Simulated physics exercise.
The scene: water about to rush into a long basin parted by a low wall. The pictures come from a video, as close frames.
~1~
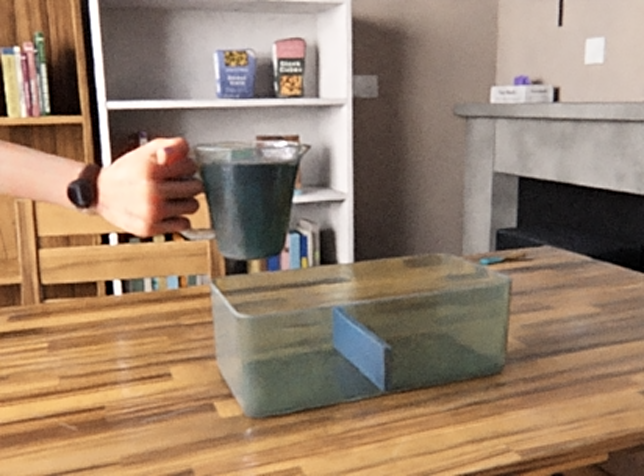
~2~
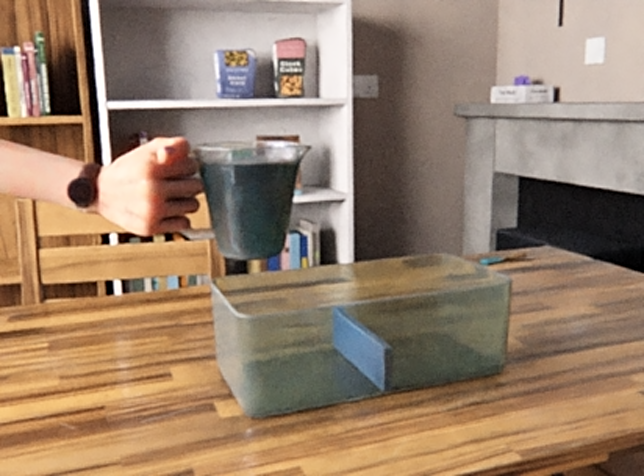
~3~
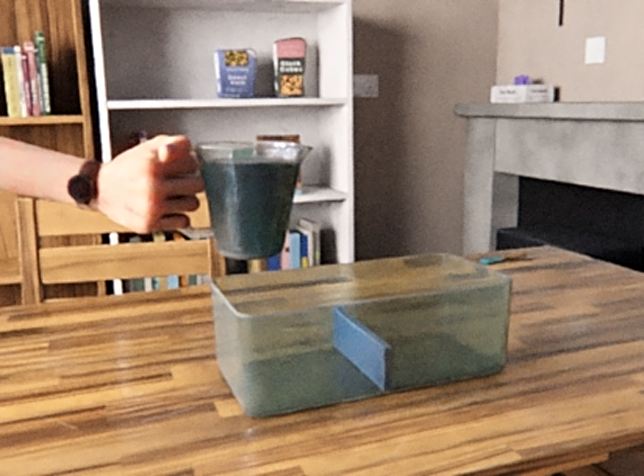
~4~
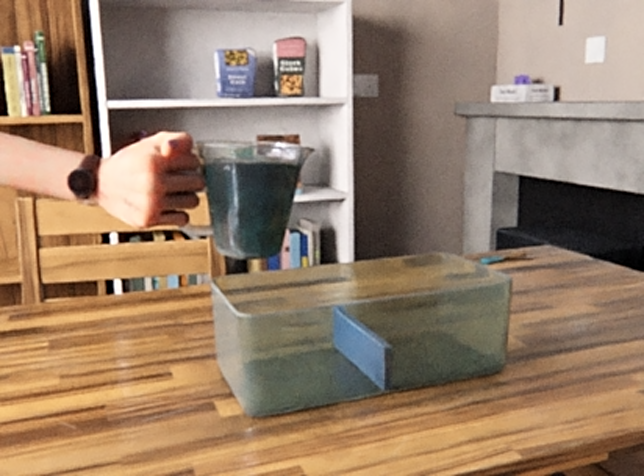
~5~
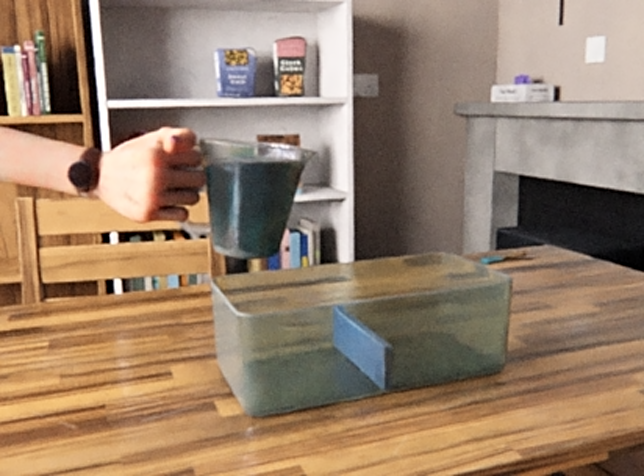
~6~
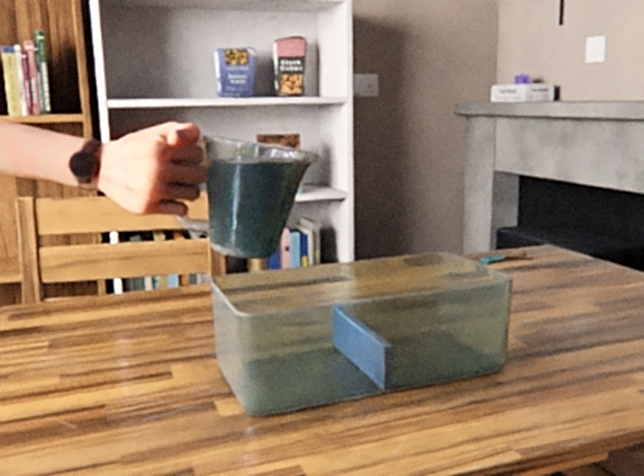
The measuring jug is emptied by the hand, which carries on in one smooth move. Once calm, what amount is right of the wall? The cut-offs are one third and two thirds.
Sits mid-range.
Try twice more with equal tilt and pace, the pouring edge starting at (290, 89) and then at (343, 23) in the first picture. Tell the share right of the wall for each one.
Start one gives close to 45 percent, start two close to 95 percent.
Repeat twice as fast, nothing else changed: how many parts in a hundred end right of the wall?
Around 30 percent.
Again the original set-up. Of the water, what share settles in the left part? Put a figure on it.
I'd put it near 45 per cent.
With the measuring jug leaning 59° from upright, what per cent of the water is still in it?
Around 75 in a hundred has not poured out yet.
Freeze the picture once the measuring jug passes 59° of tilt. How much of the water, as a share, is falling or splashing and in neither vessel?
Airborne fraction: Approx. 15 %.
A moment on, the tilt is 59° and 76 per cent is still to pour, 1 is left of the wall and 8 right of it.
Next, the tilt is 93° and 22 per cent is still to pour, 17 is left of the wall and 49 right of it.
Then the tilt is 102° and 0 per cent is still to pour, 45 is left of the wall and 54 right of it.
Later the tilt is 102° and 0 per cent is still to pour, 45 is left of the wall and 55 right of it.
In the end 45 per cent lies left of the wall, 55 right of it and 0 outside.
